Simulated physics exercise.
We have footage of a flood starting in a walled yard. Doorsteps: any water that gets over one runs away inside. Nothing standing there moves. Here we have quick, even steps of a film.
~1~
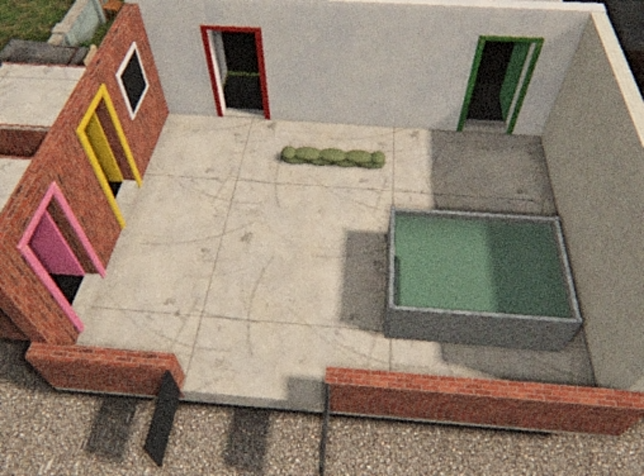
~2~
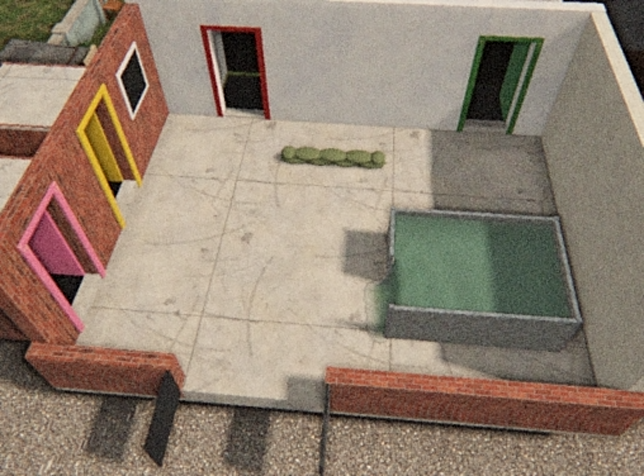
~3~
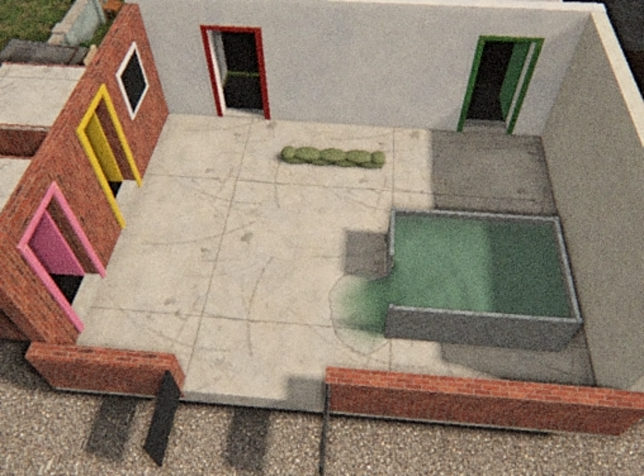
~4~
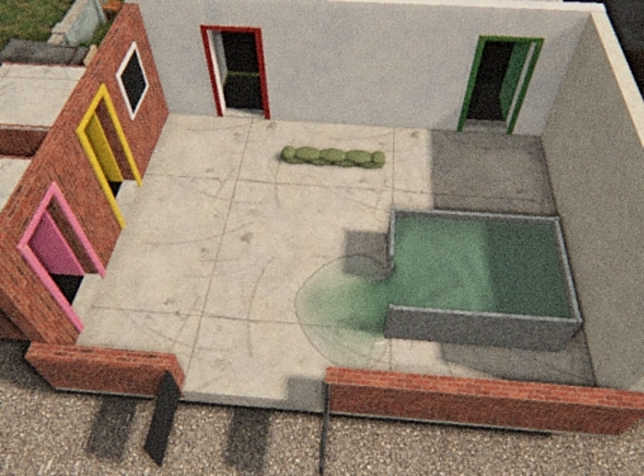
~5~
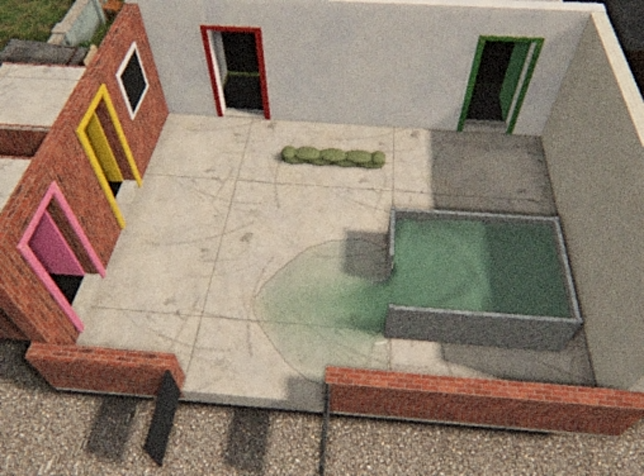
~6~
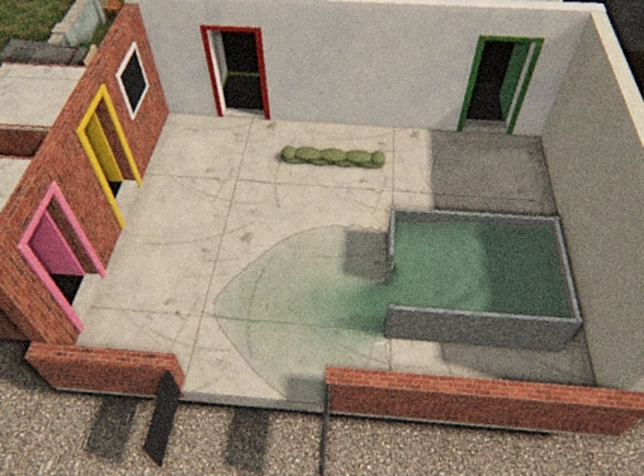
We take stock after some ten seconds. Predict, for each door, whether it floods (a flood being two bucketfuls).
Prediction: The pink door floods; the red door floods; the green door stays unflooded; the yellow door stays unflooded.
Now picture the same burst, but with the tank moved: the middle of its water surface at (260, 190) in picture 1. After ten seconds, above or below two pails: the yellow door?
Yellow: Overshoots.
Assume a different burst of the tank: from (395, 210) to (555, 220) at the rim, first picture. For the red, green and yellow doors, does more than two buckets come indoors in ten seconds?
The red door tops the limit, the green door tops the limit, the yellow door falls short.
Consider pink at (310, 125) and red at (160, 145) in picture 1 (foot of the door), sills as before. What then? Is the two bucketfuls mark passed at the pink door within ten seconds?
In short: Pink takes less.
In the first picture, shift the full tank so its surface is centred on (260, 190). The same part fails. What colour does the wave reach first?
That would be the door marked yellow.
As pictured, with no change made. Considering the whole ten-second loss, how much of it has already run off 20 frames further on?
It comes to around 45 per cent.
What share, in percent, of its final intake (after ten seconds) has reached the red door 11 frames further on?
My estimate: Close to 0 per cent.
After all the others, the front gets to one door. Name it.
That would be the green-painted one.
A moment on, water covers 35 % of the floor; the pink door wet at the sill, nothing in, the red door not reached, the green door not reached, the yellow door not reached.
Next, water covers 45 % of the floor; the pink door under two buckets in, the red door not reached, the green door not reached, the yellow door wet at the sill, nothing in.
Then, water covers 50 % of the floor; the pink door over two buckets in, the red door not reached, the green door not reached, the yellow door wet at the sill, nothing in.
Later, water covers 60 % of the floor; the pink door far over two buckets in, the red door over two buckets in, the green door not reached, the yellow door wet at the sill, nothing in.
In the end, water covers 90 % of the floor; the pink door far over two buckets in, the red door far over two buckets in, the green door wet at the sill, nothing in, the yellow door wet at the sill, nothing in.
